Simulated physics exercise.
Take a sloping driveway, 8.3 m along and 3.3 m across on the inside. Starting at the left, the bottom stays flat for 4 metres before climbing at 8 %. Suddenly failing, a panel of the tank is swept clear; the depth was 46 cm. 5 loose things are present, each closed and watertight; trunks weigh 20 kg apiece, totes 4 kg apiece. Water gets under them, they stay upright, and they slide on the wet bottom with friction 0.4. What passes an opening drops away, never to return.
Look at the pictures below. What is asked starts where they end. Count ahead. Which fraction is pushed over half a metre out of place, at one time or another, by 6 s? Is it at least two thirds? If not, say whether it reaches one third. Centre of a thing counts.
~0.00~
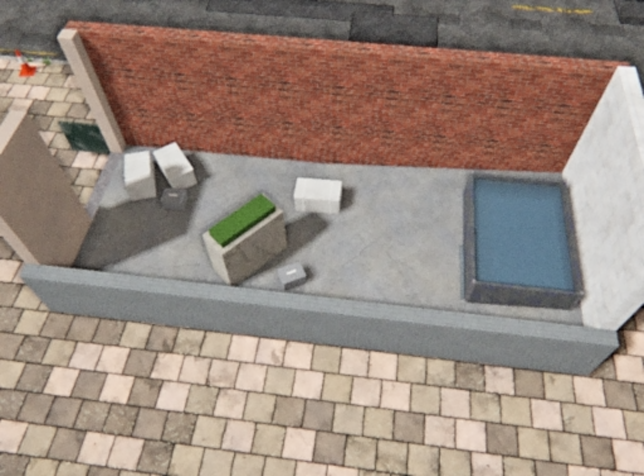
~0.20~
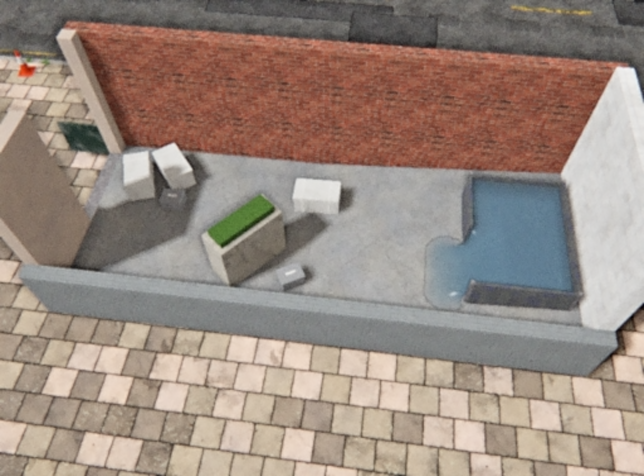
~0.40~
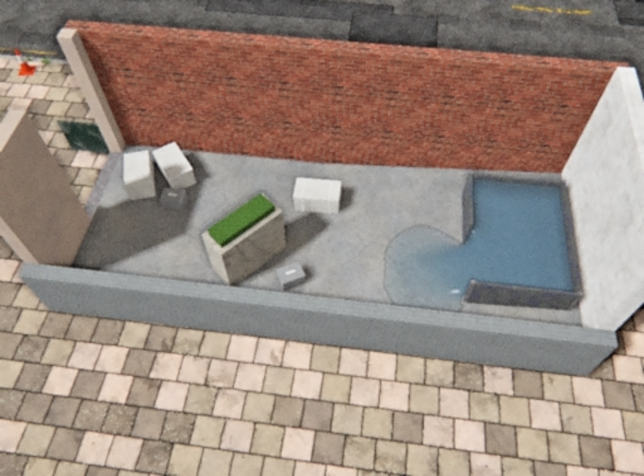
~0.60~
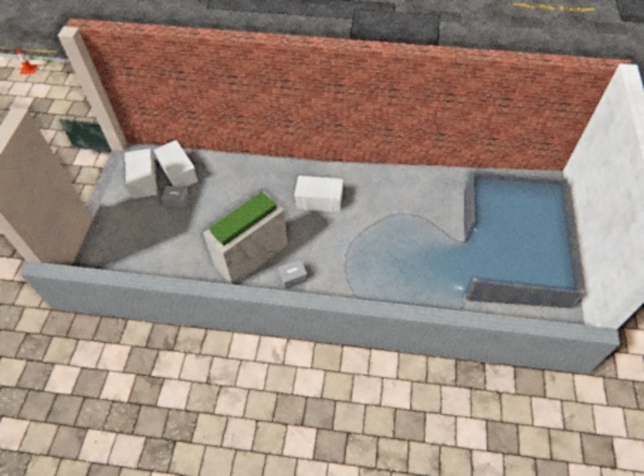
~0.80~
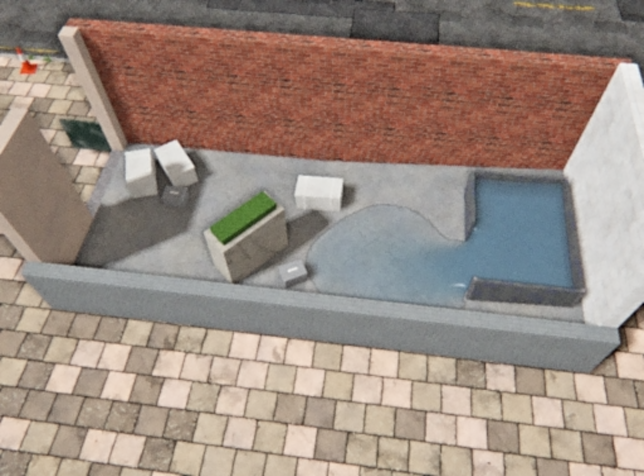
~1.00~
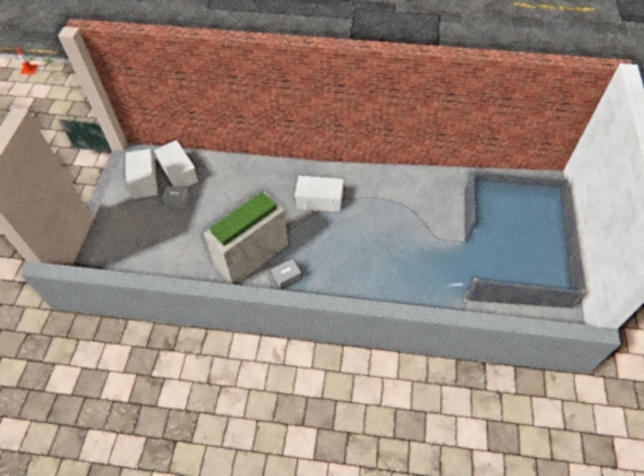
Yes, two thirds or more.
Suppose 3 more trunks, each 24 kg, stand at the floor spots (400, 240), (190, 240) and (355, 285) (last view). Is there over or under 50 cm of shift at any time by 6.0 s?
The three, in turn, come out beyond it, within it and beyond it.
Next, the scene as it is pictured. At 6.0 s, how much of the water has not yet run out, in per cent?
Somewhere near 90 percent, give or take.
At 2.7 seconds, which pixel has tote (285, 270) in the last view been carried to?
Somewhere near (231, 280) in the last view.
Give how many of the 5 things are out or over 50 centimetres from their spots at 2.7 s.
I make it 1 by then.
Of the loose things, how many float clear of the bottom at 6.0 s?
It comes to 2.
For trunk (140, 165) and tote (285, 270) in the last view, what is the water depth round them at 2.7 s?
Around 1 cm and 28 cm.
After 1.4 s 1 of 5 are over 50 cm from their spots; 1 afloat.
After 2.7 s 1 of 5 are over 50 cm from their spots; 1 afloat.
After 4.2 s 3 of 5 are over 50 cm from their spots; 3 afloat.
After 6.0 s 5 of 5 are over 50 cm from their spots, and 5 have been at some point; 2 afloat.
